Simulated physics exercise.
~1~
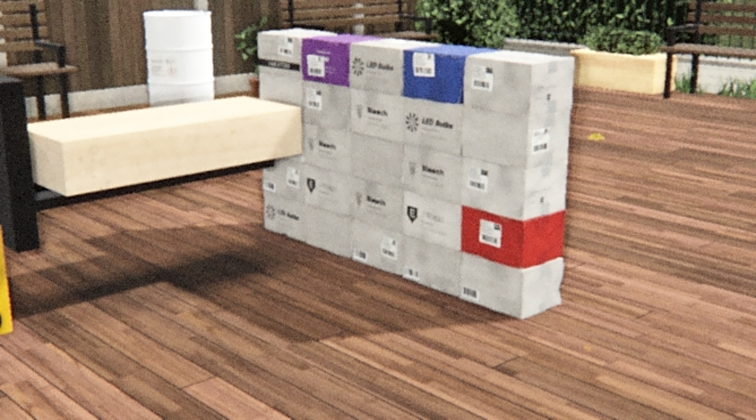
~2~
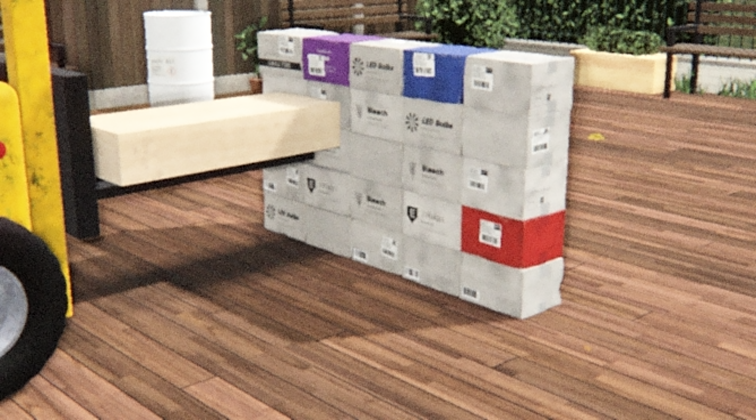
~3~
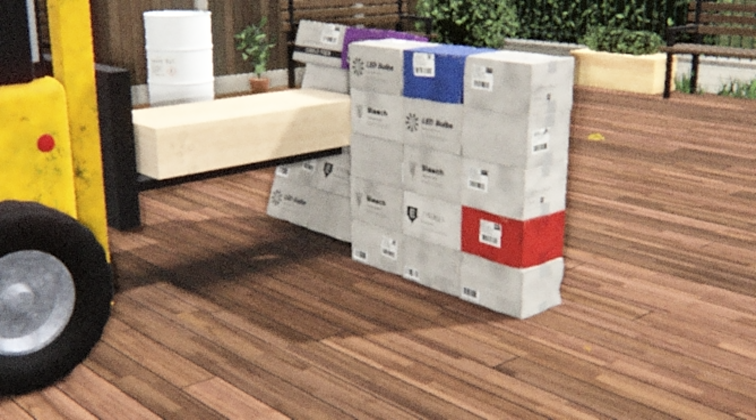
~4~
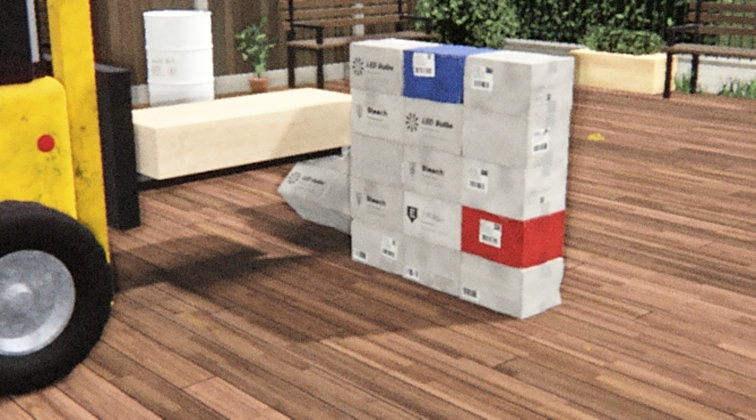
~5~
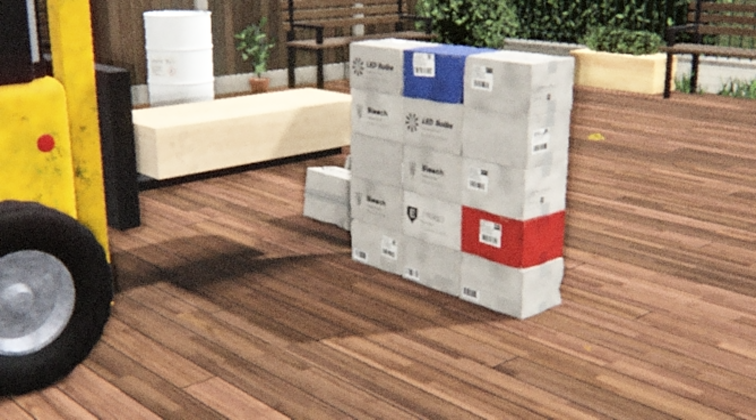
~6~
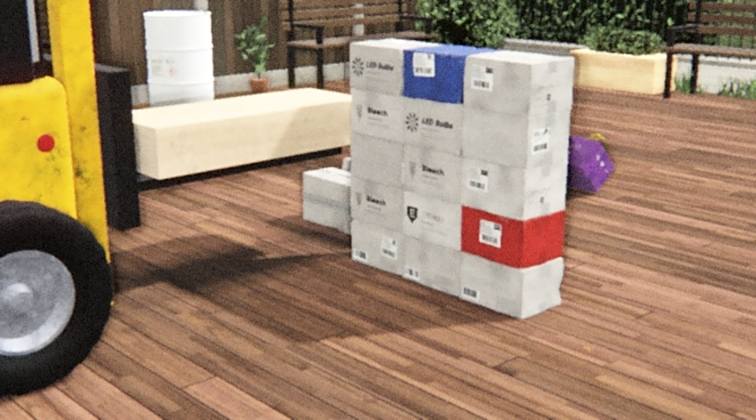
A yellow lift truck rolled in from the left and pushed a long pale block into a wall of stacked boxes, knocking the left part over backward, while the rest, with the blue and red boxes, stayed standing and the purple one ended up behind it.
